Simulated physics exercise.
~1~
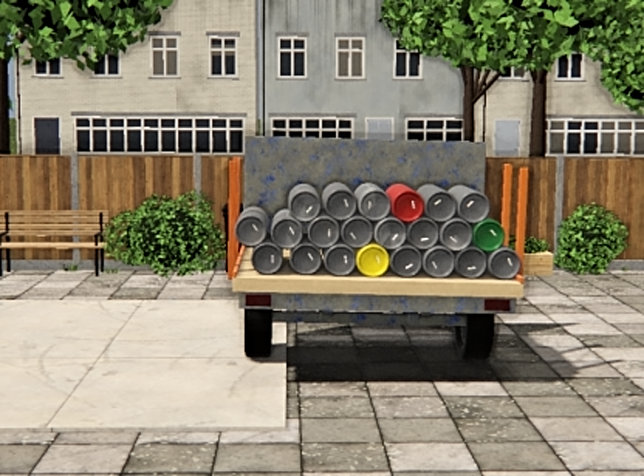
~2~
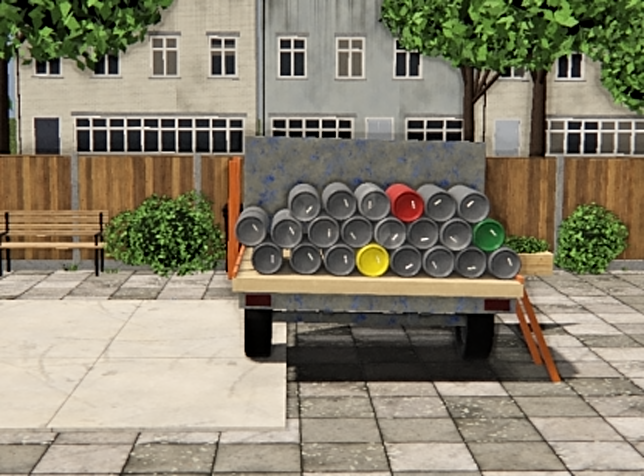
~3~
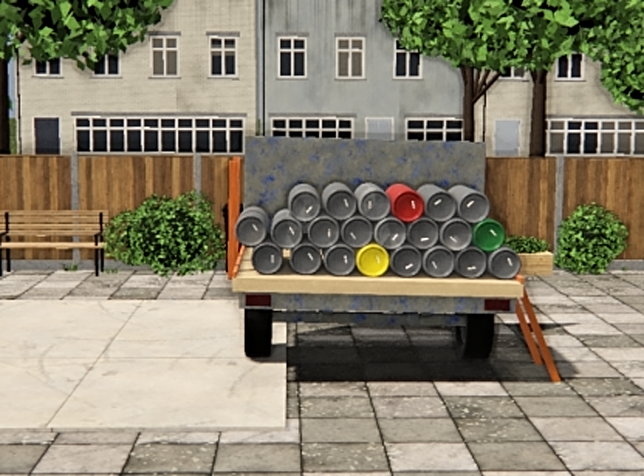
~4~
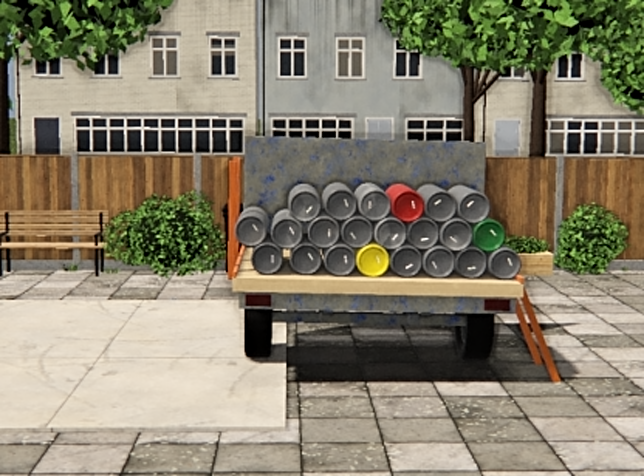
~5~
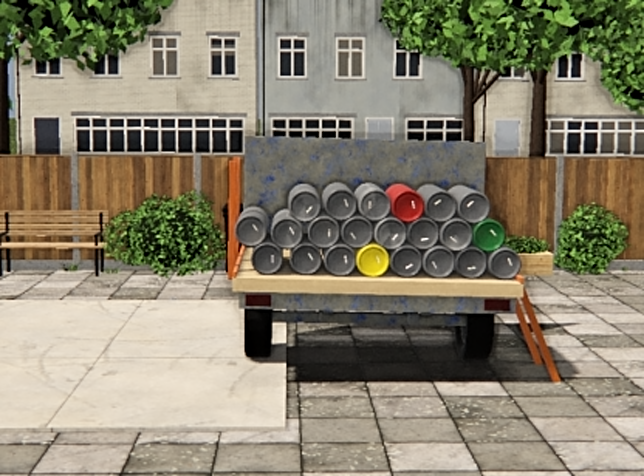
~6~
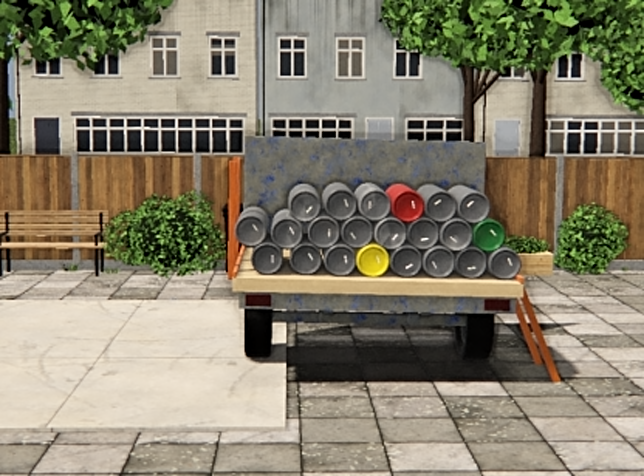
Farm trailer stacked with grey, red, yellow and green cylinders standing still as its right posts swing down, every cylinder staying put.
